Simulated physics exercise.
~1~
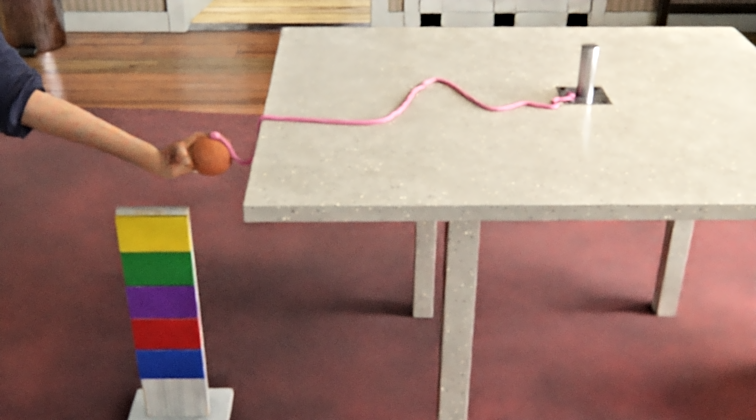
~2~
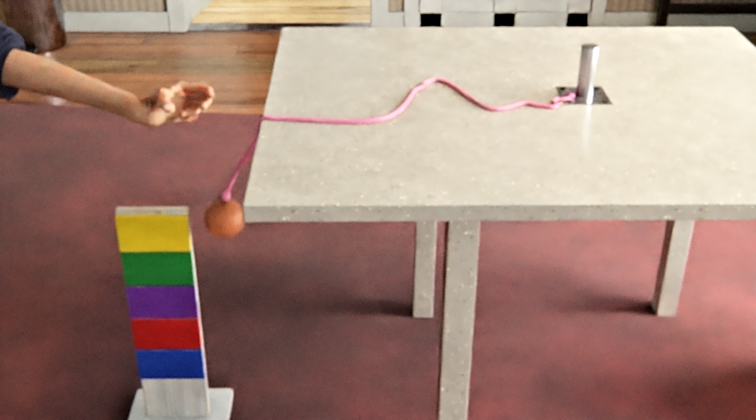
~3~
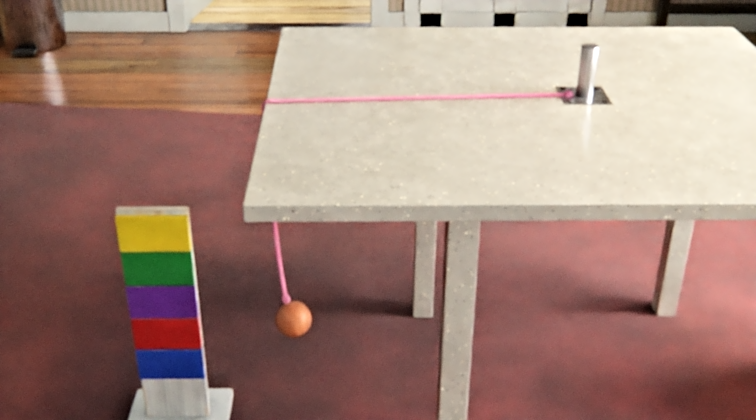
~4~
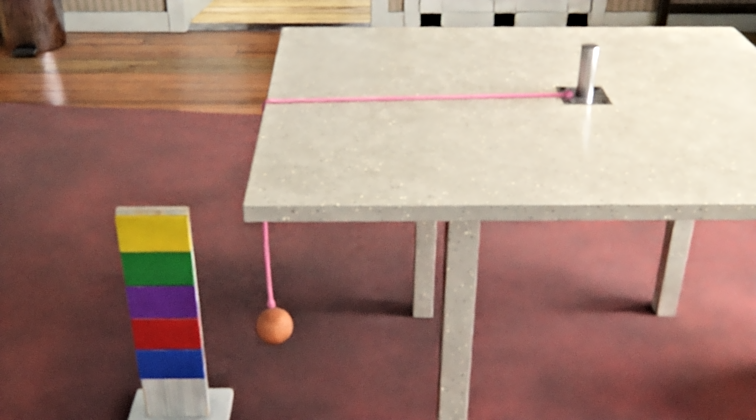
An orange ball on a pink cord was let go by a hand at the table's left edge, dropped and swung right as the cord pulled straight from the post, then moved back left, hanging level with the red band.
